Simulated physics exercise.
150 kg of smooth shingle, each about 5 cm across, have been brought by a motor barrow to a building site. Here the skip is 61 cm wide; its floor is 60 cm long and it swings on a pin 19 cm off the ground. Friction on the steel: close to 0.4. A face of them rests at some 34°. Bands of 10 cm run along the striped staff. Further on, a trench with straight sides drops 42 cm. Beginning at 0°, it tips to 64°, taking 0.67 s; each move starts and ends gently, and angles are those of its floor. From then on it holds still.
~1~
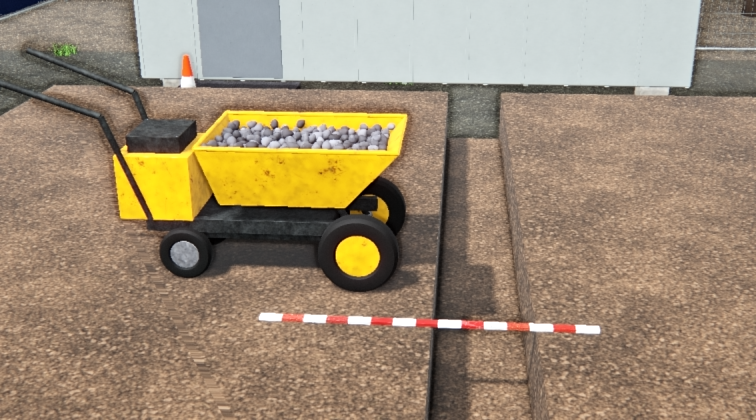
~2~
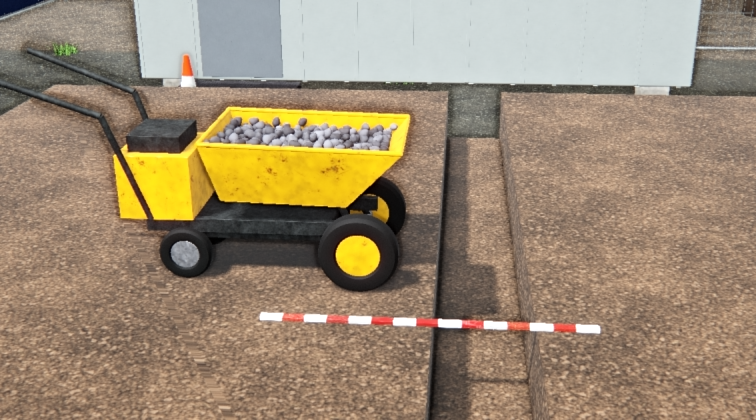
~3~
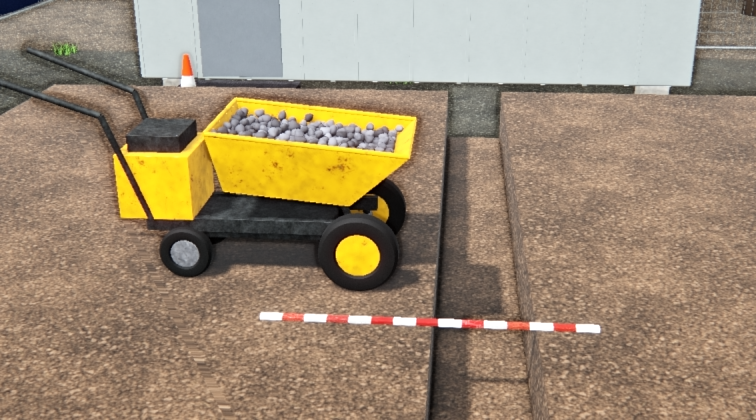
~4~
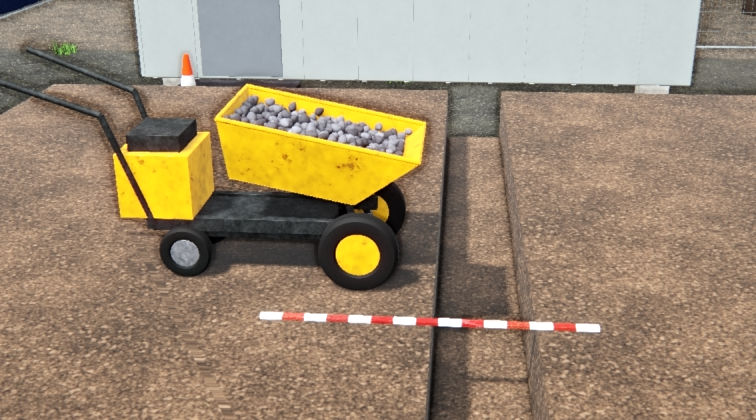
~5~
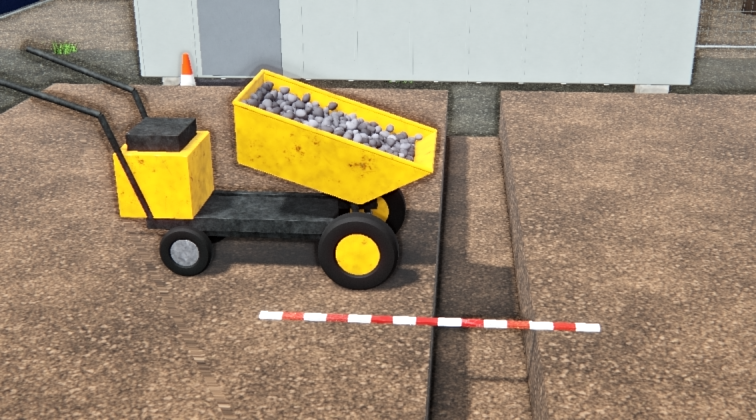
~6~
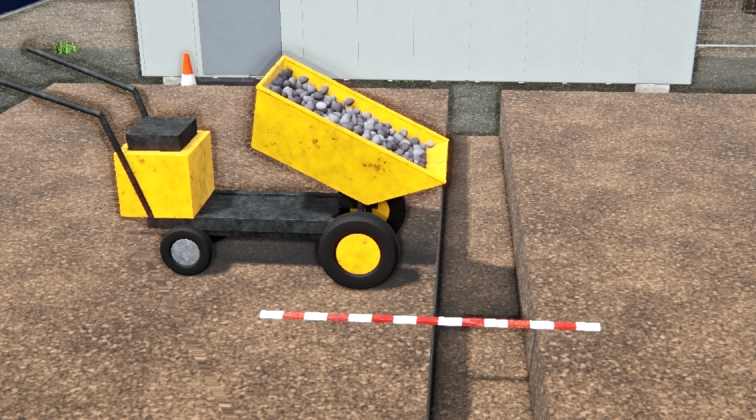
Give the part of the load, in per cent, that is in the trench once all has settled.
Close to 54 in a hundred.
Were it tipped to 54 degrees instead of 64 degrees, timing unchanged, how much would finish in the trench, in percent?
About 50 per cent would end up in the trench.
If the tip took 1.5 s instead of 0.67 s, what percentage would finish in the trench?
Close to 70 per cent then.
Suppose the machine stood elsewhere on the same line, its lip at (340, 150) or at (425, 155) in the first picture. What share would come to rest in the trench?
About 100 per cent from the first spot, about 30 from the second.
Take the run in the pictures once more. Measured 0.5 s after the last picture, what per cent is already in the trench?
Something like 20 in a hundred.
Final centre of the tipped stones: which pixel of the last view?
Their middle is at about (520, 317).
Then, 0.2 s after the last picture the floor is at 54°, 100 % in the skip; the foremost stones are at (459, 193).
Then, 0.5 s after the last picture the floor is at 64°, 78 % in the skip, 19 % in the trench, 2 % past the trench; the foremost stones are at (540, 264).
Then, 0.8 s after the last picture the floor is at 64°, 23 % in the skip, 33 % in the trench, 44 % past the trench; the foremost stones are at (684, 257).
Then, 2.8 s after the last picture the floor is at 64°, 0 % in the skip, 54 % in the trench, 46 % past the trench; the foremost stones are past the picture's edge.
